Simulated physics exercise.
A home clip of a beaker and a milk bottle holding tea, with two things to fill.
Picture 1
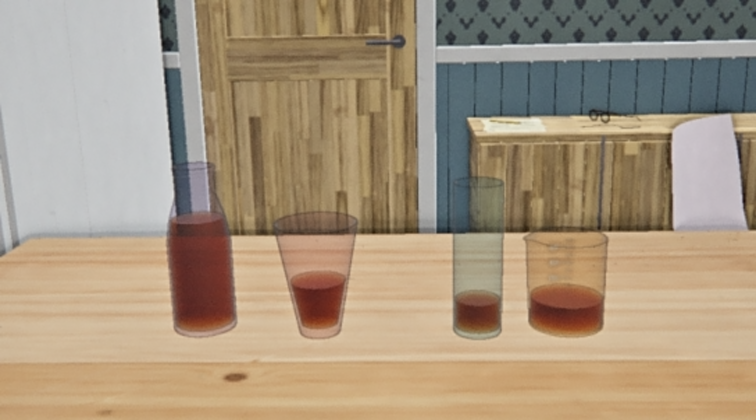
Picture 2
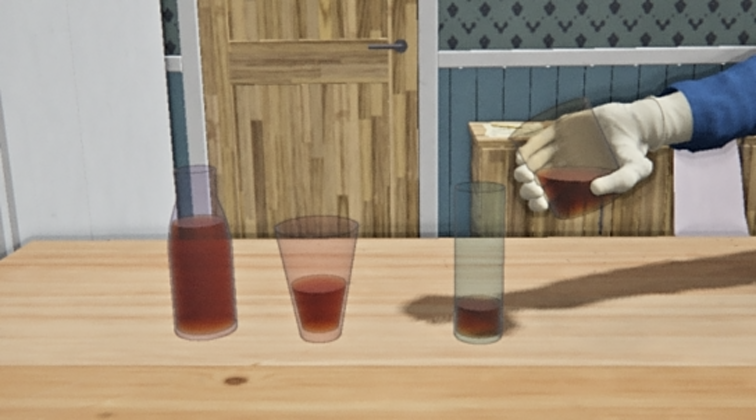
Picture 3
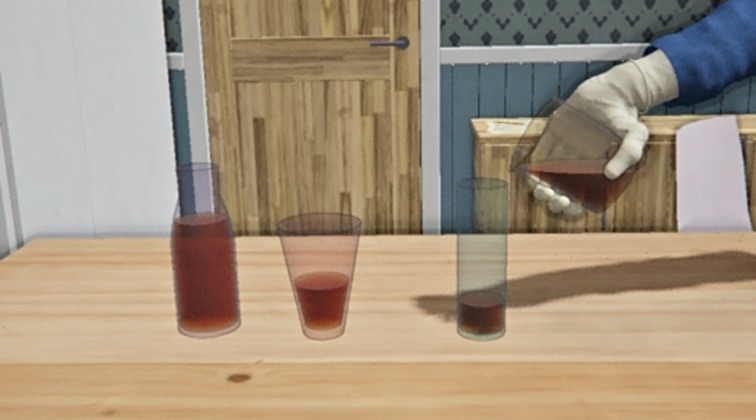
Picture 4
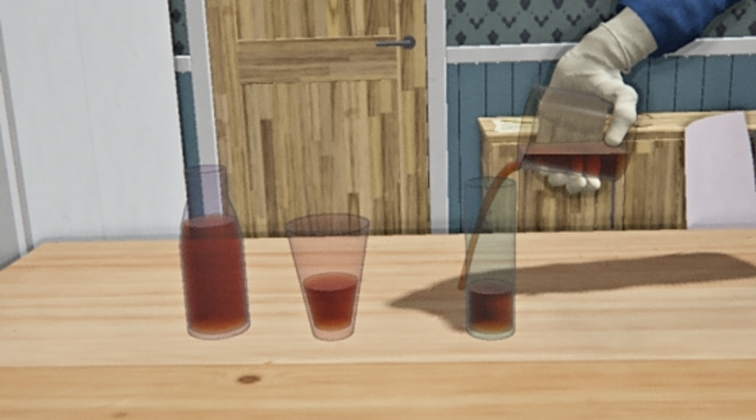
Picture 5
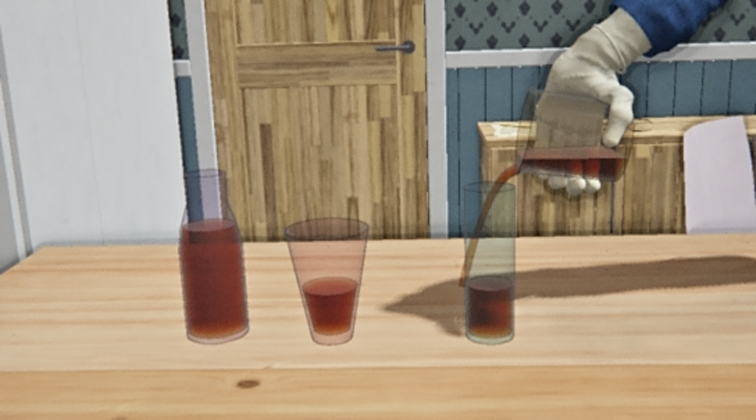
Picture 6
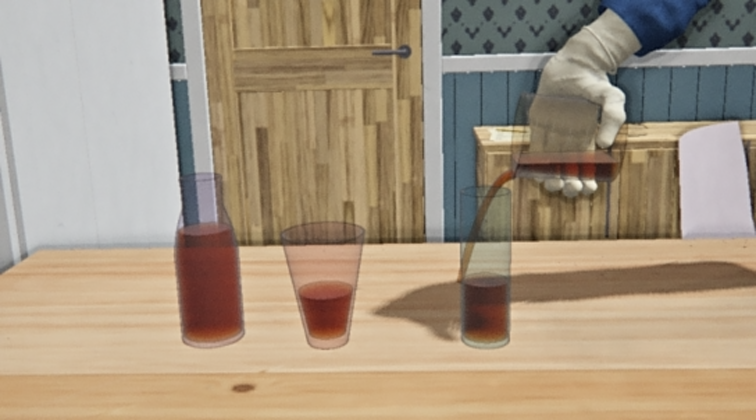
A gloved hand picked up the beaker of reddish-brown liquid from the right of a wooden table, tilted it toward the left, and poured a thin stream into the tall glass, whose level rose slightly.
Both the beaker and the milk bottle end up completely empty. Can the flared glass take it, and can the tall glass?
My prediction: The flared glass ends up brimming over; the tall glass ends up with all of it.
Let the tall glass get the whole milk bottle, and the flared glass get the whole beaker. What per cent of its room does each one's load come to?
150 % and 60 %, in that order.
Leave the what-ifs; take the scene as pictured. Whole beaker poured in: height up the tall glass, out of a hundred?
65 percent or so.
Soon after, the tall glass is about half full.
Later, the tall glass is about two thirds full.
In the end, the flared glass is full to the brim and has run over; the tall glass is about two thirds full.
